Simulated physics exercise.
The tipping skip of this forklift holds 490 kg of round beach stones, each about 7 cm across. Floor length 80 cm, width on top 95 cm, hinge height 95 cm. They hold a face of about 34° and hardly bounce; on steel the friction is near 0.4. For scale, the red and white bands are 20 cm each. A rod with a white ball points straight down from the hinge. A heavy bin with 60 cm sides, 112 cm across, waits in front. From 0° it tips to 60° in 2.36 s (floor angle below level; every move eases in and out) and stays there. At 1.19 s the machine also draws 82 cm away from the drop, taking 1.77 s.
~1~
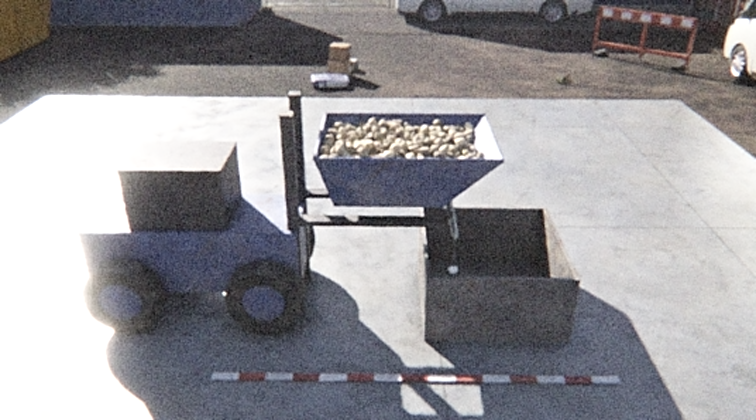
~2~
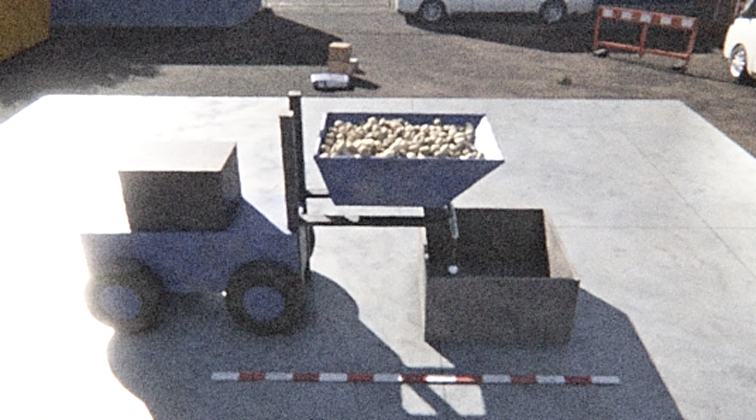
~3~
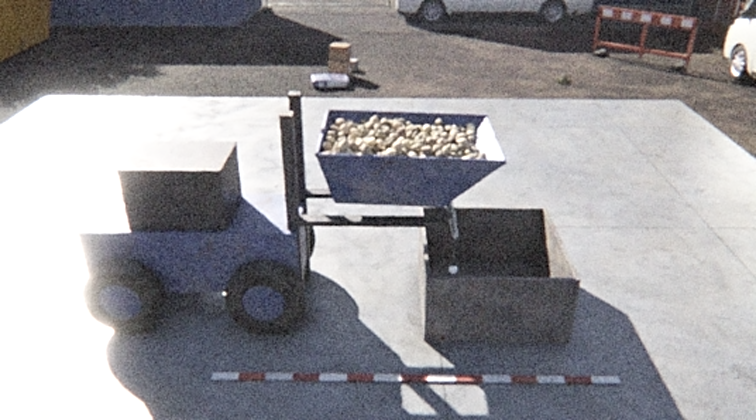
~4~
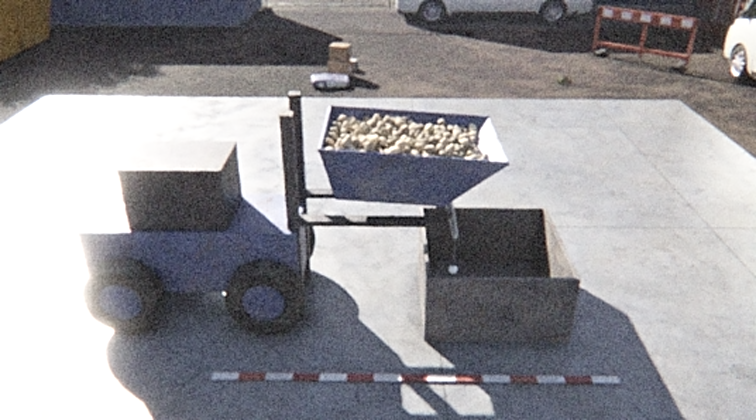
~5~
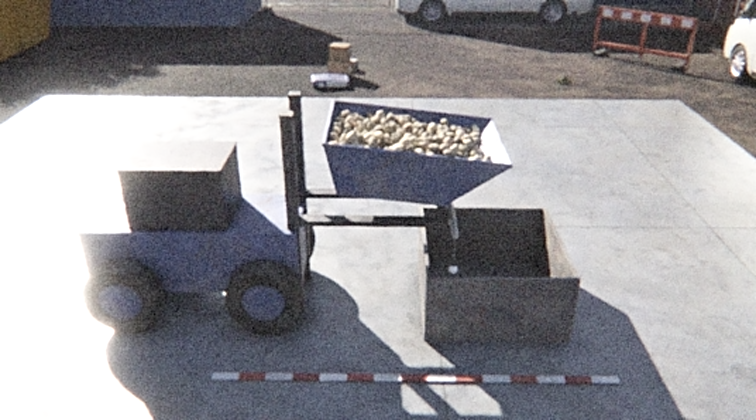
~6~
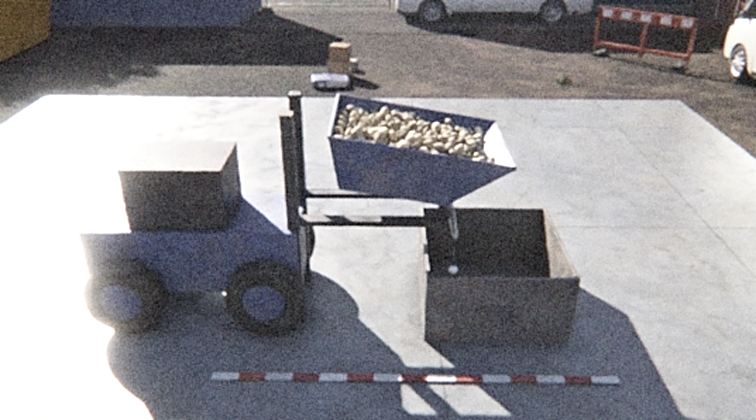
Blue skip full of pale round stones on a forklift, sitting level, then tilting slightly down to the right above an open box.
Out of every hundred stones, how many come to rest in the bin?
About 95 per cent.
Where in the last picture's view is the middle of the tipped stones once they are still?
Near (485, 284).
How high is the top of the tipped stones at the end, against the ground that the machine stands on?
About 40 cm above it.
A little later the floor is at 51°; 93 % in the tipping skip, 6 % in the bin; the foremost stones are at (543, 220).
Then the floor is at 60°; 38 % in the tipping skip, 57 % in the bin, 5 % beside or beyond the bin; the foremost stones are at (580, 330).
Later still the floor is at 60°; 15 % in the tipping skip, 79 % in the bin, 6 % beside or beyond the bin; the foremost stones are at (635, 383).
In the end the floor is at 60°; 0 % in the tipping skip, 94 % in the bin, 6 % beside or beyond the bin; the foremost stones are at (640, 385).
